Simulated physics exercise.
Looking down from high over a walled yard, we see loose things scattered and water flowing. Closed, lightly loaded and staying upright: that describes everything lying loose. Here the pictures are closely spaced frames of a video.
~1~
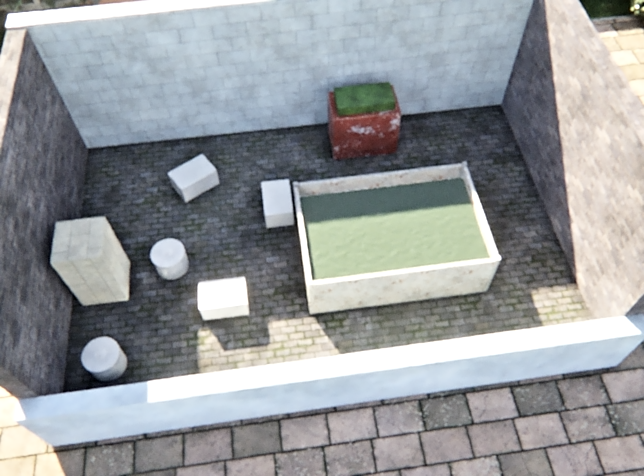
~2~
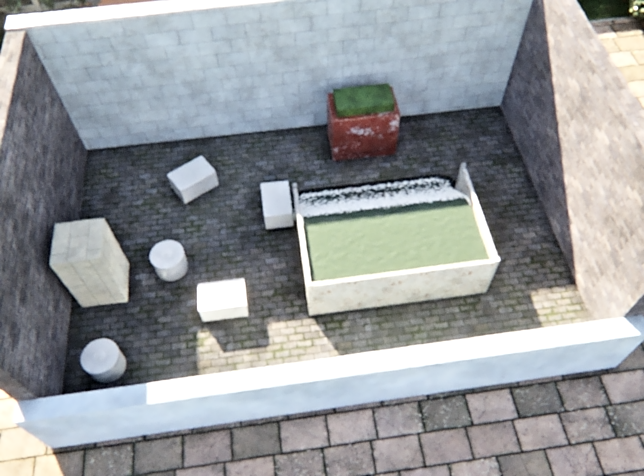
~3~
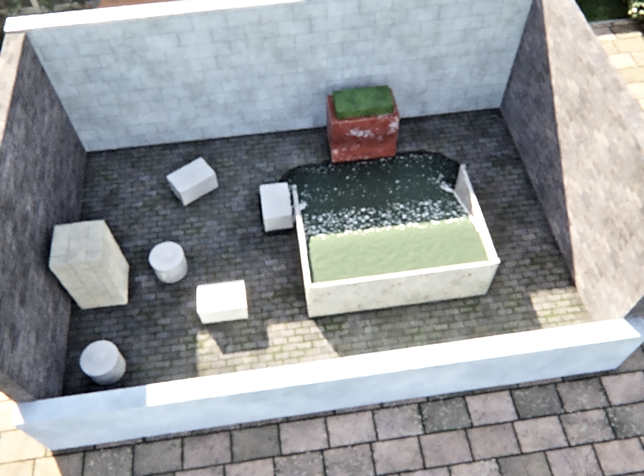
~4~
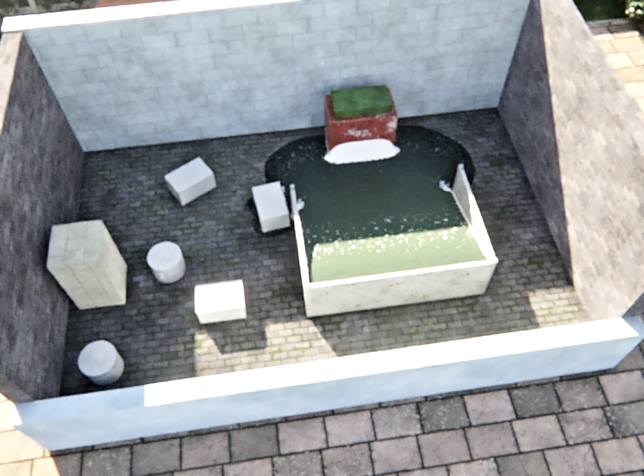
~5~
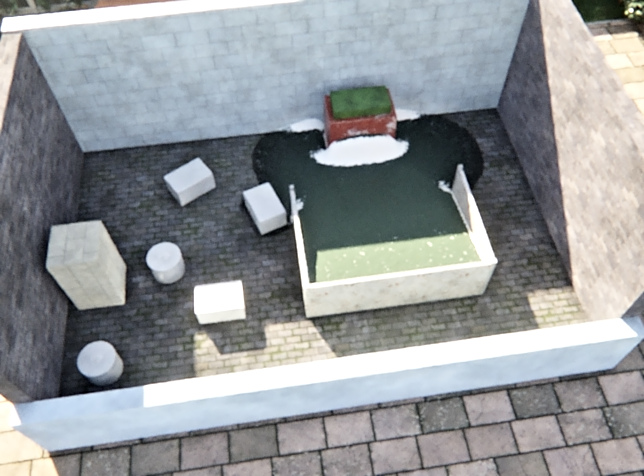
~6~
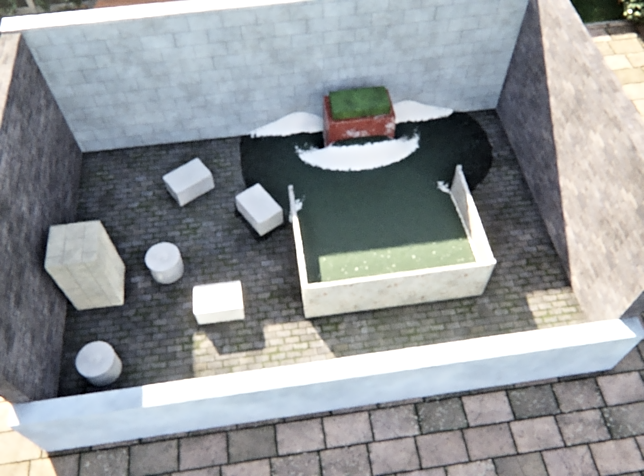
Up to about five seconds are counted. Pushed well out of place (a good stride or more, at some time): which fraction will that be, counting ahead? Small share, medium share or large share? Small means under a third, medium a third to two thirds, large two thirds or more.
A medium share.
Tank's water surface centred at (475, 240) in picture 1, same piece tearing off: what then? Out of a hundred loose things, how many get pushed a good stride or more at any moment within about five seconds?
Around 60 %.
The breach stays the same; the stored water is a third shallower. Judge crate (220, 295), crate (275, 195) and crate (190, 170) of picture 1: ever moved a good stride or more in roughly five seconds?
Going through them, I'd say never got there, then got there, then got there.
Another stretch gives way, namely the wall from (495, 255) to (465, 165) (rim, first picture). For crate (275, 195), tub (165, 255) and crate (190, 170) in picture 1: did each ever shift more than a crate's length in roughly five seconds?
Object by object: Covered the distance, short of it, short of it.
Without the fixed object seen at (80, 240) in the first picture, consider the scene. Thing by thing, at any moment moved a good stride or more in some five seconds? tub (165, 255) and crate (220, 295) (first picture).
In order: Stayed put, then stayed put.
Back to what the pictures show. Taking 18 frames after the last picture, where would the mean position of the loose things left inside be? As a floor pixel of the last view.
Average floor point: Approx. (176, 287).
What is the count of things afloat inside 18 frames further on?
Counting them up gives 1.
A moment on, 0 of 5 are well off their spots; 0 afloat.
Next, 0 of 5 are well off their spots; 0 afloat.
Later, 2 of 5 are well off their spots; 1 afloat.
In the end, 2 of 5 are well off their spots, and 2 have been at some point; 2 afloat.
